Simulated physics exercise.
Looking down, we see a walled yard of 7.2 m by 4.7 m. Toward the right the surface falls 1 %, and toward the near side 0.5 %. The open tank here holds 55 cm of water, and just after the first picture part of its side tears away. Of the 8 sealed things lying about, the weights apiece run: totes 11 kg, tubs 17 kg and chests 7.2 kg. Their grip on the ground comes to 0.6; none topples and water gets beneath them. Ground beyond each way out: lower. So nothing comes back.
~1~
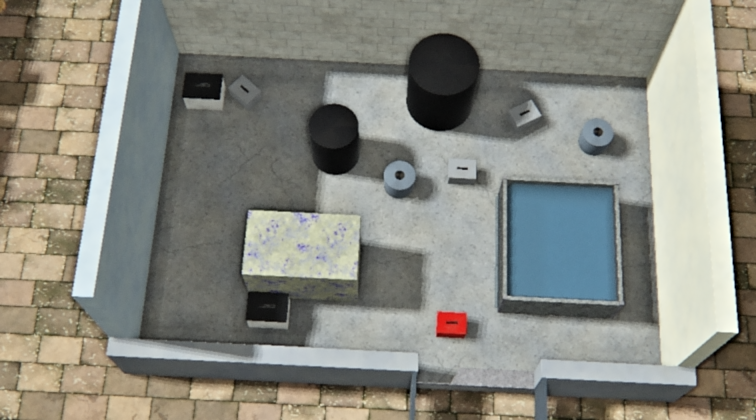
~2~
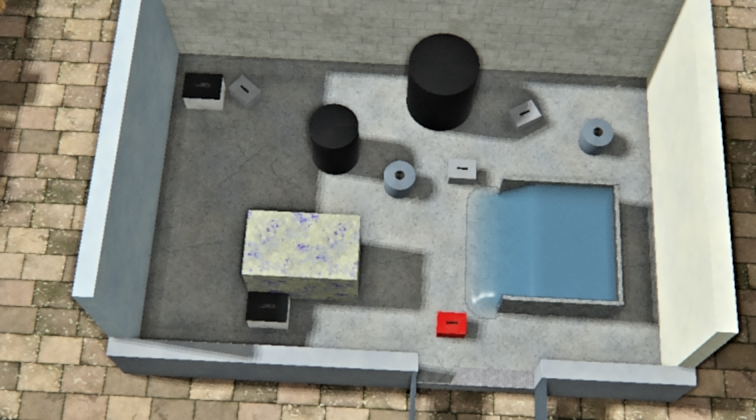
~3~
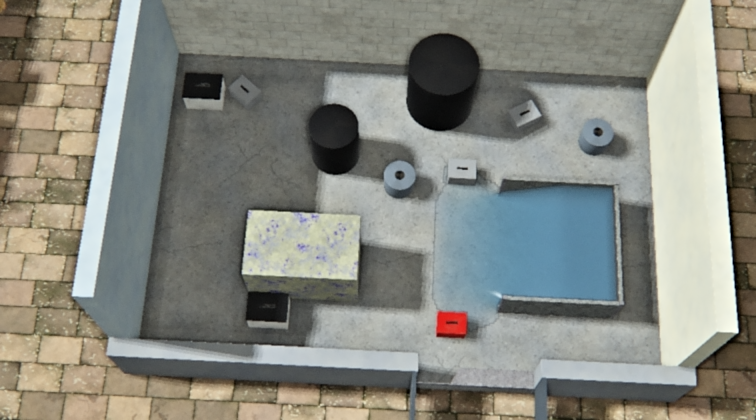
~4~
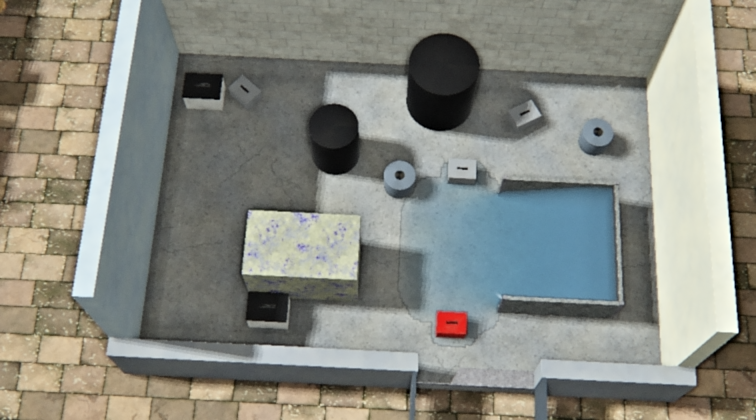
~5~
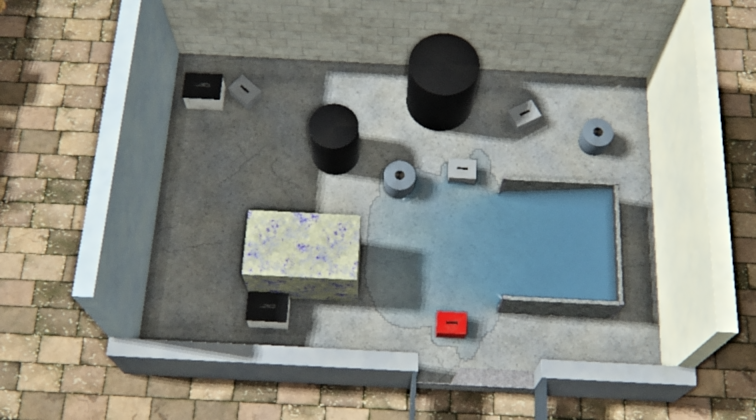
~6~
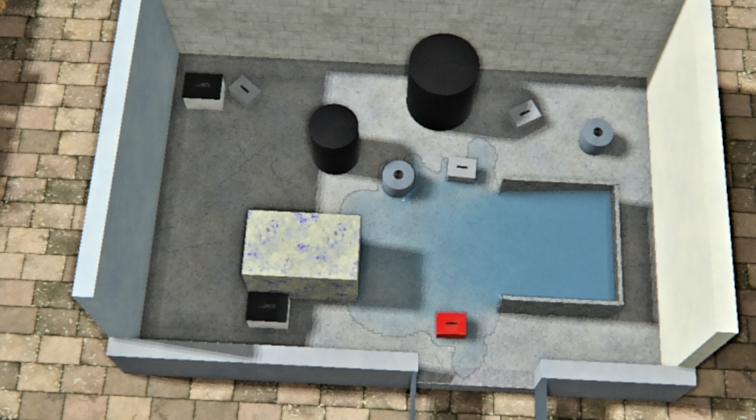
The video shows a walled yard with boxes, cylinders and a blue water tank, whose left side opens. Water spreads leftward across the floor in a widening sheet, reaching around the red box and other objects, which stay in place.
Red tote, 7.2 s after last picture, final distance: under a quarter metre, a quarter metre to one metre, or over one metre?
Its move will be modest.
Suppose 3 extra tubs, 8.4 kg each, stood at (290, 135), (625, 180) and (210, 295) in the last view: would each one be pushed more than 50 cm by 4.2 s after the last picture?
Order as asked - not as far, not as far, farther.
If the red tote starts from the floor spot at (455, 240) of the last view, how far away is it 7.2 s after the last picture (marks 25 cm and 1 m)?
Outcome: It is taken a long way.
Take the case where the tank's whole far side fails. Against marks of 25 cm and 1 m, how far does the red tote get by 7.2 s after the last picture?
So the red tote keeps its position.
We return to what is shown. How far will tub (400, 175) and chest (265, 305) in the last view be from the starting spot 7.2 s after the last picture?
Taking them in turn, the shifts are 50 cm and 140 cm.
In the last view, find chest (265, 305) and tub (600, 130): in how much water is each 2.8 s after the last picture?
Depths: Near 6 cm, then near 0 cm.
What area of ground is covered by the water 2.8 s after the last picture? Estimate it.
At that time the wet patch spans about 23 m2.
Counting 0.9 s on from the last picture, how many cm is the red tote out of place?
Some 40 cm from the start.
Then, 0.9 s after the last picture the red tote is near (437, 348), 0.4 m from its start, aground; 0 of 8 are out; 0 afloat.
Then, 2.8 s after the last picture the red tote is near (463, 367), 0.6 m from its start, aground; 0 of 8 are out; 2 afloat.
Then, 4.8 s after the last picture the red tote is near (464, 368), 0.6 m from its start, aground; 0 of 8 are out; 2 afloat.
Then, 7.2 s after the last picture the red tote is near (464, 368), 0.6 m from its start, aground; 0 of 8 are out; 2 afloat.
